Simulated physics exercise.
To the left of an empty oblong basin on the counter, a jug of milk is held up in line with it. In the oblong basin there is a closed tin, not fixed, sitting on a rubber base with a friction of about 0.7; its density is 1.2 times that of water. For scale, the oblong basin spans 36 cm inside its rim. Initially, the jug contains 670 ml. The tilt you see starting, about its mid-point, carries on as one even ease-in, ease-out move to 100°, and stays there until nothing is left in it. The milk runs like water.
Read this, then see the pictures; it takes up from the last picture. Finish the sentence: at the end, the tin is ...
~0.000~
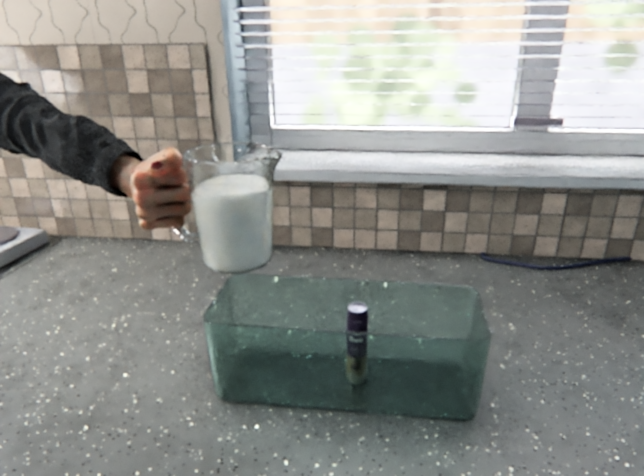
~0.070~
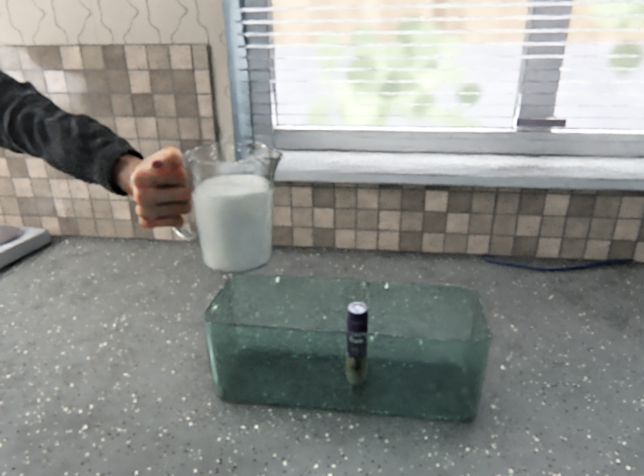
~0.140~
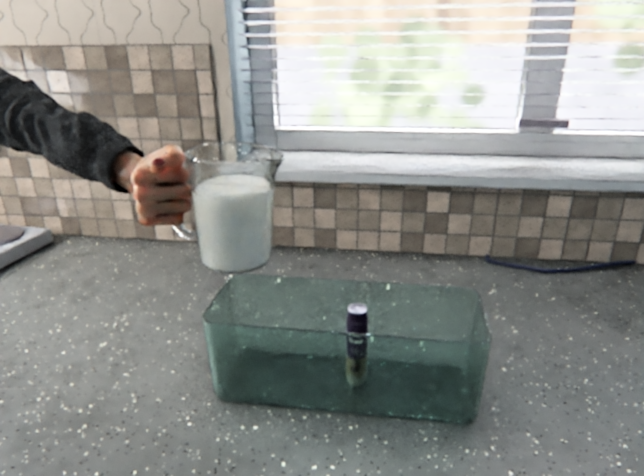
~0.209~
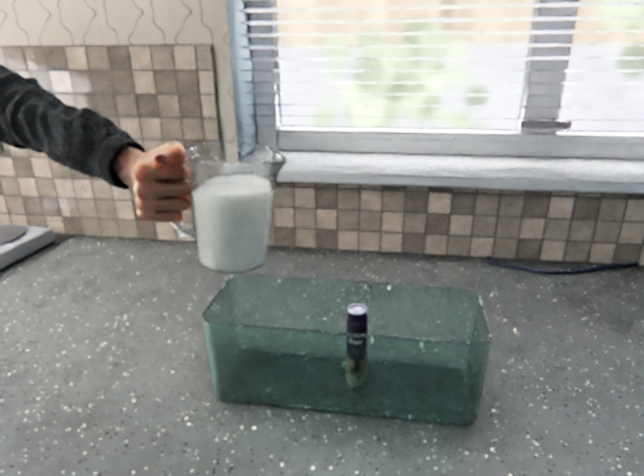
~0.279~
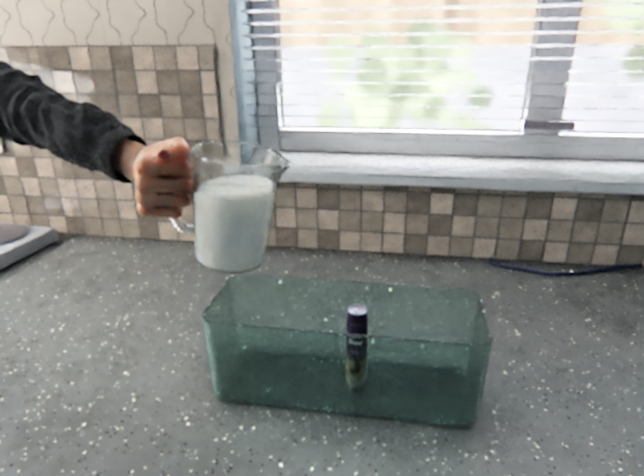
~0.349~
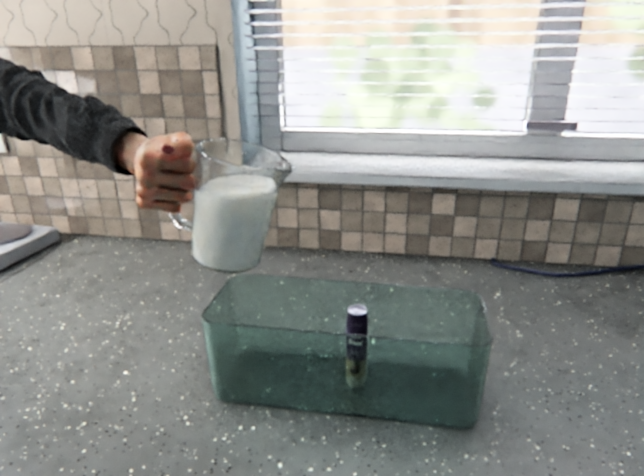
Lying on its side.
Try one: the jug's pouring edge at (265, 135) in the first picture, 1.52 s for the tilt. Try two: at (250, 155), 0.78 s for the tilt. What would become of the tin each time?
Run one: It tumbles. Run two: It does not tip.
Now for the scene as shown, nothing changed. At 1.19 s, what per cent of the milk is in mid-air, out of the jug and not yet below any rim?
About 18 per cent.
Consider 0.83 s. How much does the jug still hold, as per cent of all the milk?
Portion remaining: Approx. 94 per cent.
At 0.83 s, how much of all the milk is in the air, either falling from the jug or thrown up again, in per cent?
I'd say close to 6 per cent.
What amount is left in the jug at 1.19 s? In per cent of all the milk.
Close to 48 in a hundred.
After 0.83 s the tilt is 61° and 94 per cent is still to pour; the tin stands where it began.
After 1.19 s the tilt is 92° and 48 per cent is still to pour; the tin stands where it began.
After 1.56 s the tilt is 100° and 7 per cent is still to pour; the tin lies on its side.
After 1.96 s the tilt is 100° and 0 per cent is still to pour; the tin lies on its side.
In the end the tin lies on its side.
